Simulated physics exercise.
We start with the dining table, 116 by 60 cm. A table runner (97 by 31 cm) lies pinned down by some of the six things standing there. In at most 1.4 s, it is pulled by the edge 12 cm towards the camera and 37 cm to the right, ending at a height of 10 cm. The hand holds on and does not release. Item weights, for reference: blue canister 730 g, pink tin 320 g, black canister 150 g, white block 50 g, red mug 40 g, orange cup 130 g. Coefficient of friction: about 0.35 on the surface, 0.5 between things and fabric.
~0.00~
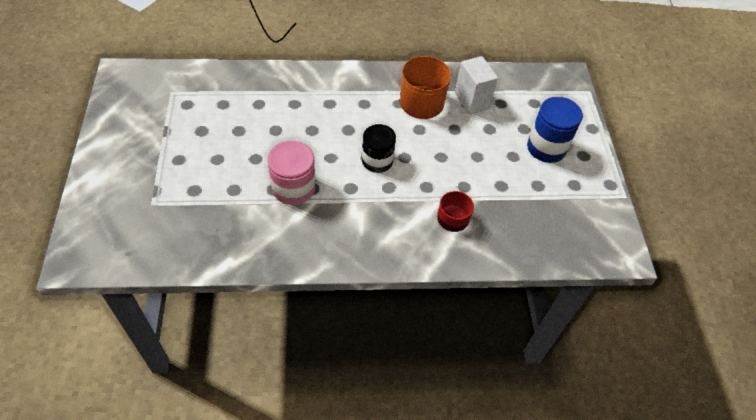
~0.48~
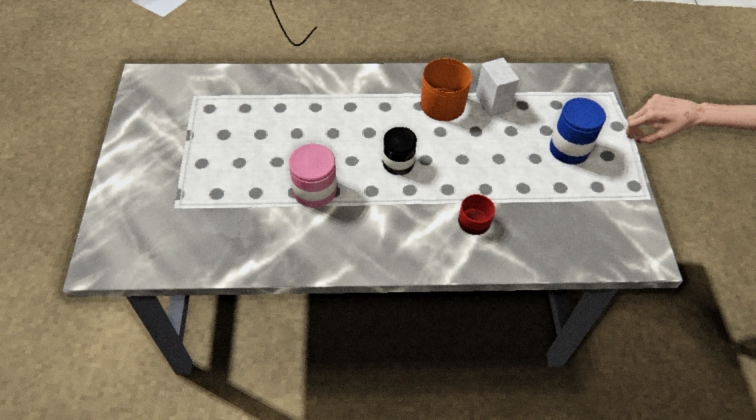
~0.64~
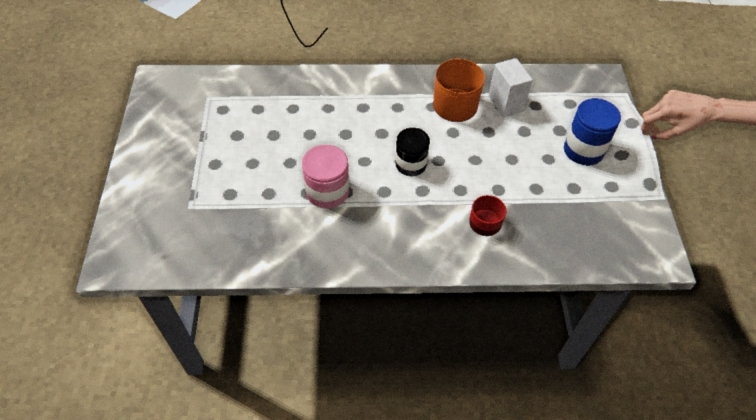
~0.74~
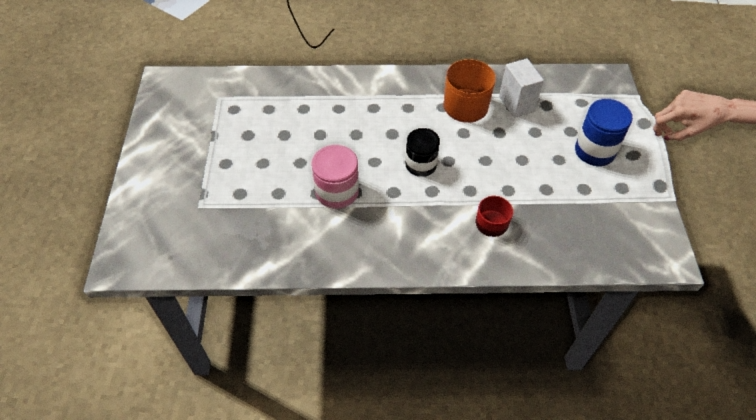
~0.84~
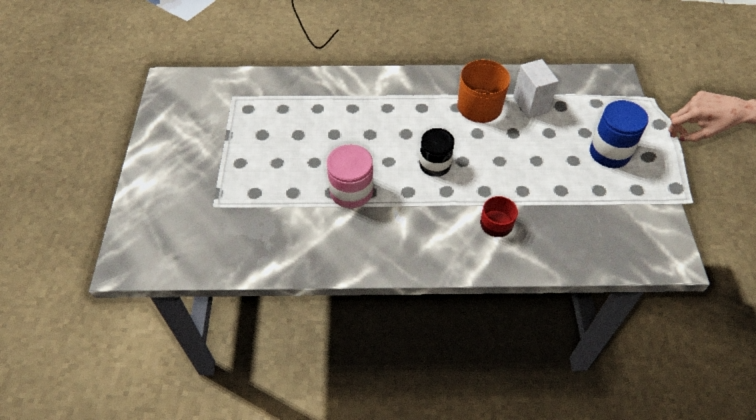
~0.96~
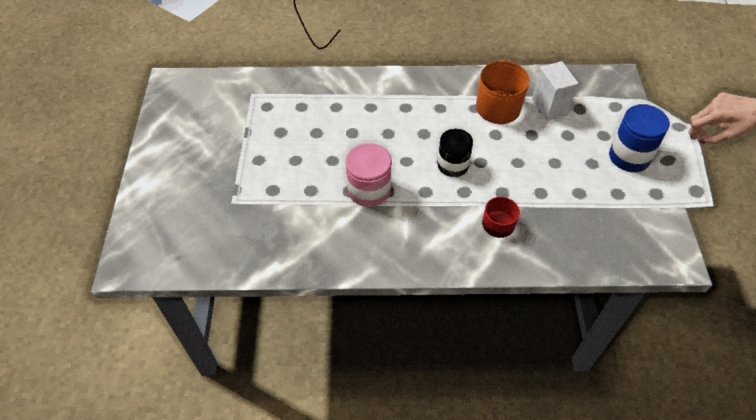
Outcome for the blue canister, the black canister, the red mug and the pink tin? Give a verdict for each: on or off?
Blue canister - off; black canister - off; red mug - on; pink tin - off.
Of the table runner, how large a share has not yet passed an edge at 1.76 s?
Near 35 in a hundred.
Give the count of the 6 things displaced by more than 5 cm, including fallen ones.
The total comes out at 5.
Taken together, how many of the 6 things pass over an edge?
I make it 5.
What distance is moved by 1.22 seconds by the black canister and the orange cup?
About: Black canister 15 cm, orange cup 20 cm.
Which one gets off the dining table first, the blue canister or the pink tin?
The blue one goes first.
By 1.2 s, 85 % of the table runner is still over the top; blue canister 18 cm off its start, black canister 17 cm off its start, pink tin 16 cm off its start.
By 1.5 s, 65 % of the table runner is still over the top; black canister 35 cm off its start, pink tin 34 cm off its start, blue canister 27 cm off its start.
By 1.8 s, 35 % of the table runner is still over the top; black canister on its side, 69 cm off its start, pink tin 61 cm off its start at (650, 159), blue canister over the edge.
By 2.0 s, 0 % of the table runner is still over the top; black canister over the edge, pink tin over the edge, blue canister over the edge.
By 3.6 s, 0 % of the table runner is still over the top; black canister over the edge, pink tin over the edge, blue canister over the edge, red mug 0 cm off its start at (503, 210).
